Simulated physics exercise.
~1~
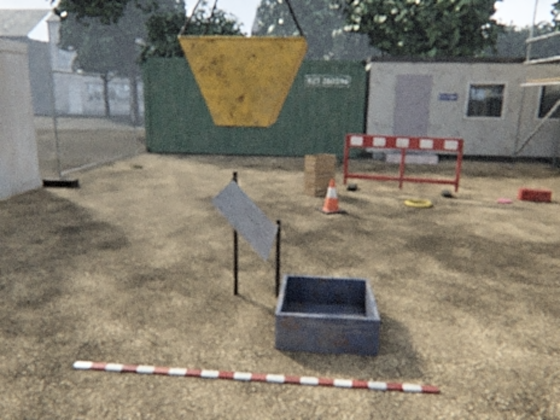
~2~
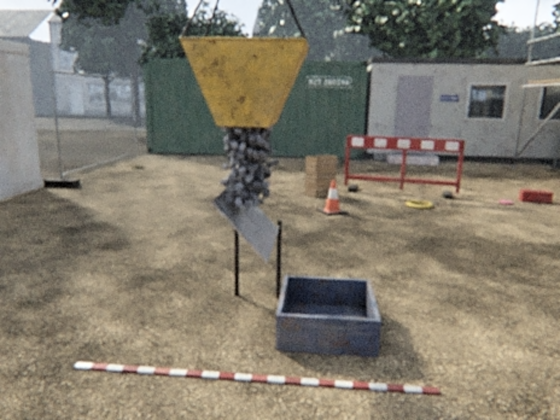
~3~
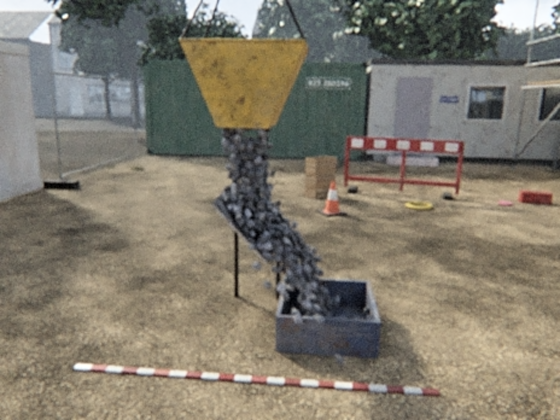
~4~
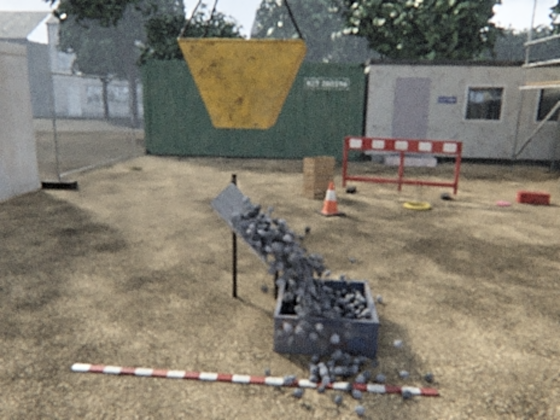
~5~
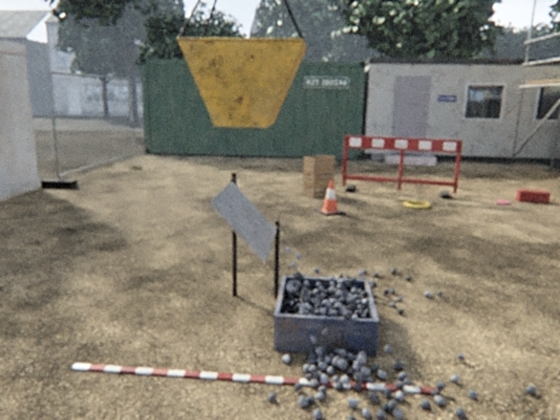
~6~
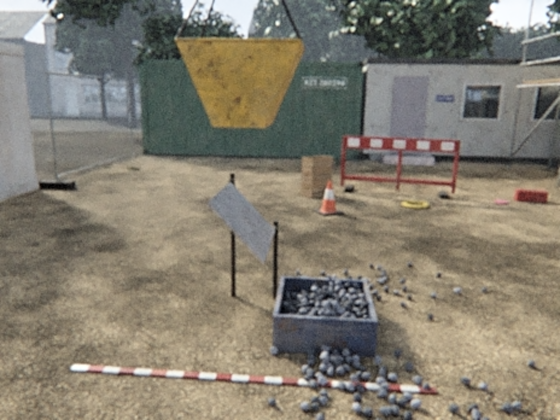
In a fenced yard, grey stones drop from a yellow skip, slide down sloping steel, and mostly fill a bin.
